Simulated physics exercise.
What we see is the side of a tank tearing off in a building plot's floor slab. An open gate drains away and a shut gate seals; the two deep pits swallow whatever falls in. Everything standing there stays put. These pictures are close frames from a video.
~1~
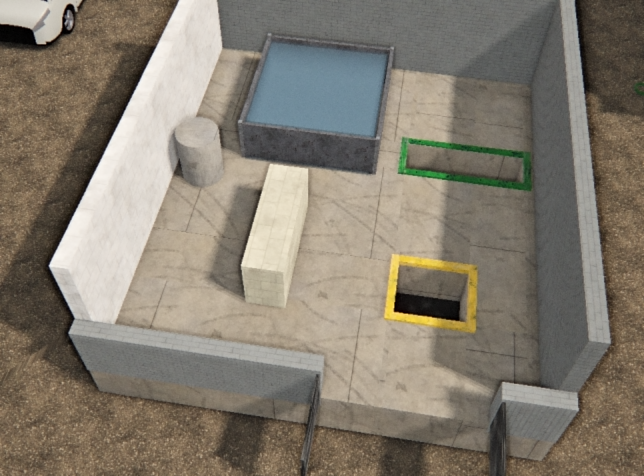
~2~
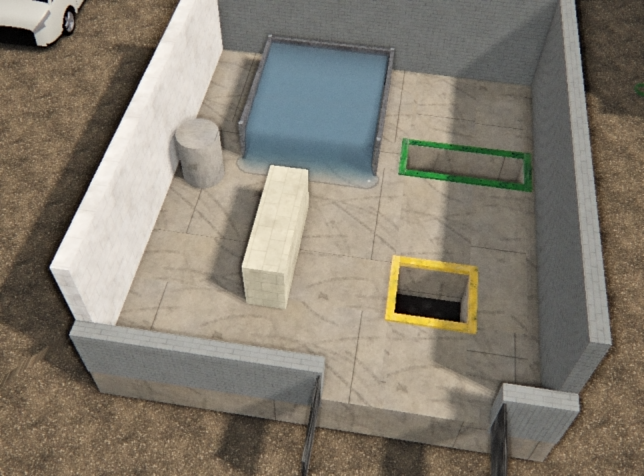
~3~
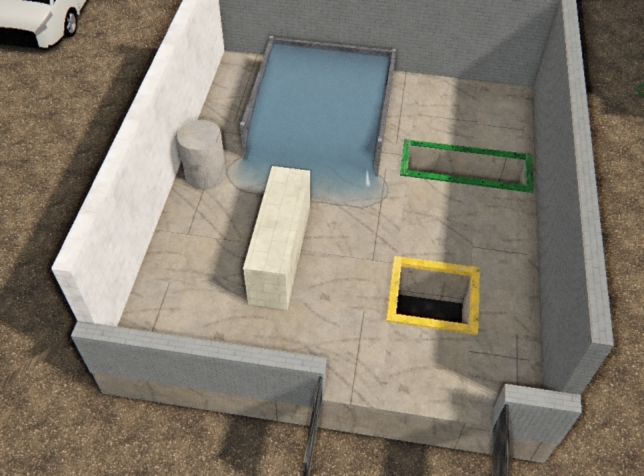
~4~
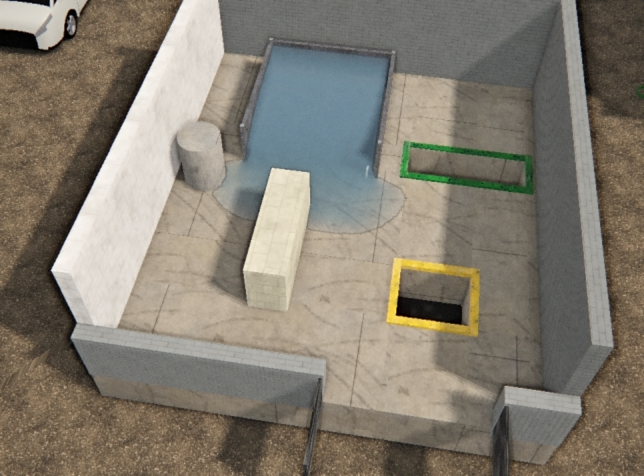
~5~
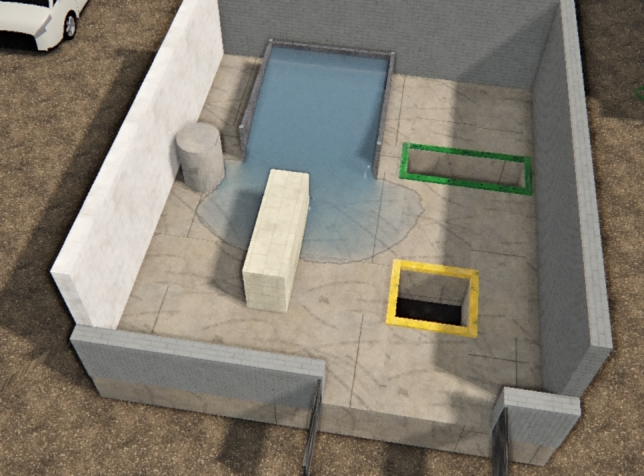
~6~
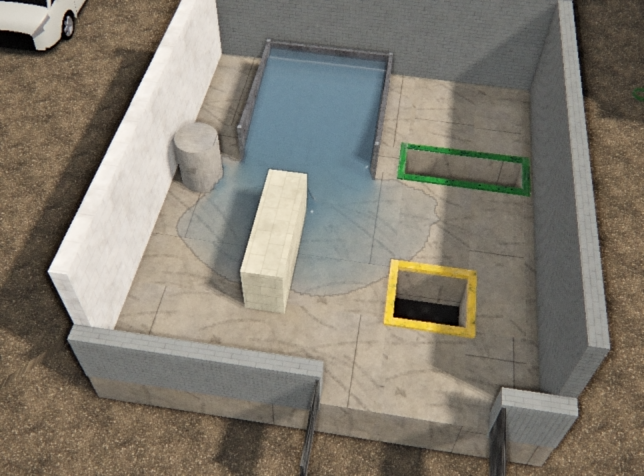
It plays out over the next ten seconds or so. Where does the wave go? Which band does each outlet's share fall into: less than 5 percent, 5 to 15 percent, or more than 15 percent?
Shares: The gate, more than 15 percent; the green pit, less than 5 percent; the yellow pit, more than 15 percent.
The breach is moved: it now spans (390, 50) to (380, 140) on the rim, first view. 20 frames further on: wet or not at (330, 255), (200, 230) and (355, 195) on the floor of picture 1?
First point spared, second point spared, third point spared.
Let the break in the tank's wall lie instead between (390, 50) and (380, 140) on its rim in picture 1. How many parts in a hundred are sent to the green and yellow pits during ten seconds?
Near enough: Green 60 percent, yellow 0 percent.
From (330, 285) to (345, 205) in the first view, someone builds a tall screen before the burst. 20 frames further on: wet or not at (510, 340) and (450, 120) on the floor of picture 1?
Going by the list, I'd say reached by the flood, then kept clear of the flood.
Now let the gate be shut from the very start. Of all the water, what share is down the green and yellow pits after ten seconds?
I'd put green at 6 per cent and yellow at 30 per cent.
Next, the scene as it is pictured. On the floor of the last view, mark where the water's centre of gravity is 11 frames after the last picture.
Close to pixel (292, 203).
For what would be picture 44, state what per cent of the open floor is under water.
Around 80 percent, give or take.
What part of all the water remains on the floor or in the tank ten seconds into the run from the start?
Close to 50 %.
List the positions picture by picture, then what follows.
The water tank at (320, 88) is whole and still, in the first picture.
Water pours out at (309, 153) and has run to (240, 160), in the second picture.
The front is at (232, 170), out from the gap at (311, 156), in the third picture.
Water pours out at (311, 159) and has run to (217, 194), in the fourth picture.
Water pours out at (310, 161) and has run to (205, 219), in the fifth picture.
Water pours out at (308, 161) and has run to (334, 290), in the sixth picture.
A moment on, water covers 45 % of the floor; the gate 0 %, the green pit 0 %, the yellow pit 1 %.
Next, water covers 50 % of the floor; the gate 4 %, the green pit 0 %, the yellow pit 6 %.
Then, water covers 65 % of the floor; the gate 11 %, the green pit 0 %, the yellow pit 11 %.
Later, water covers 80 % of the floor; the gate 18 %, the green pit 0 %, the yellow pit 18 %.
In the end, water covers 85 % of the floor; the gate 26 %, the green pit 1 %, the yellow pit 22 %.
